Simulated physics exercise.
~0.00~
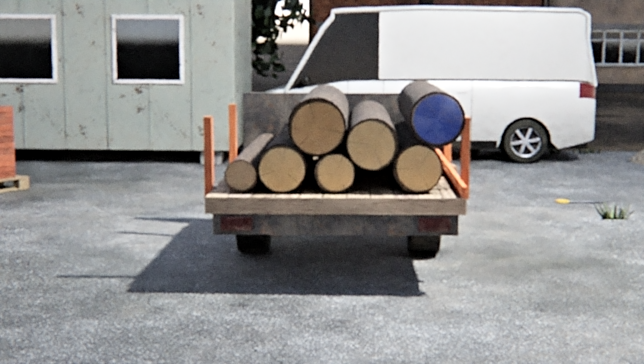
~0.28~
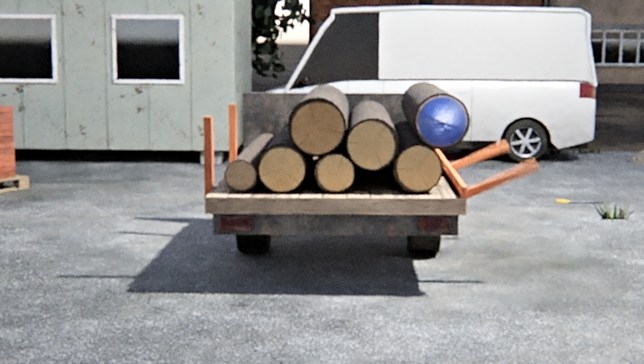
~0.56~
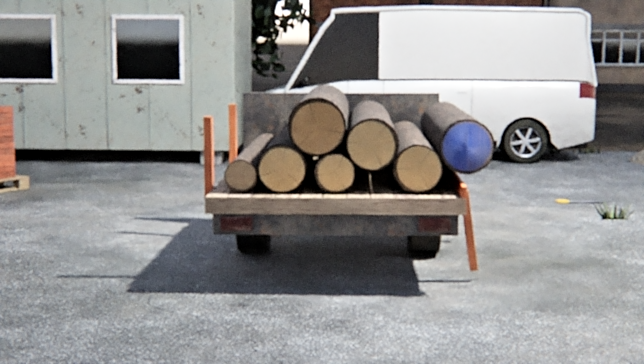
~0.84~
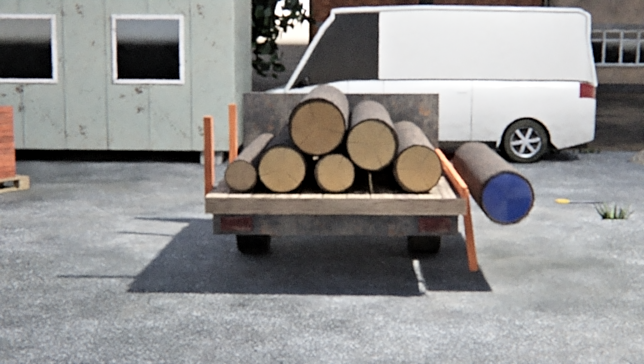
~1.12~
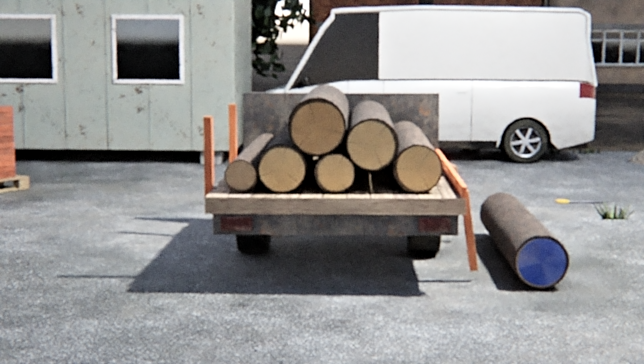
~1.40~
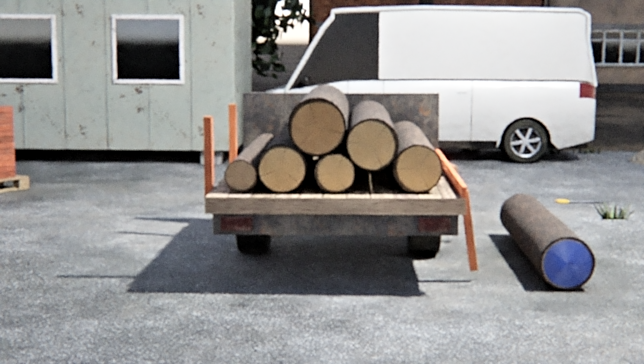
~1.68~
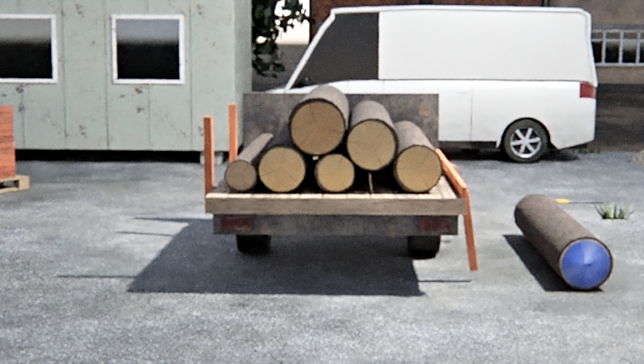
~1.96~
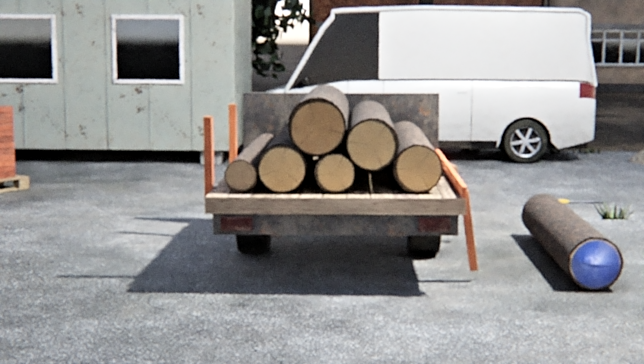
Blue-ended log rolling off the right side of a parked trailer as orange posts drop, landing and settling on the ground.
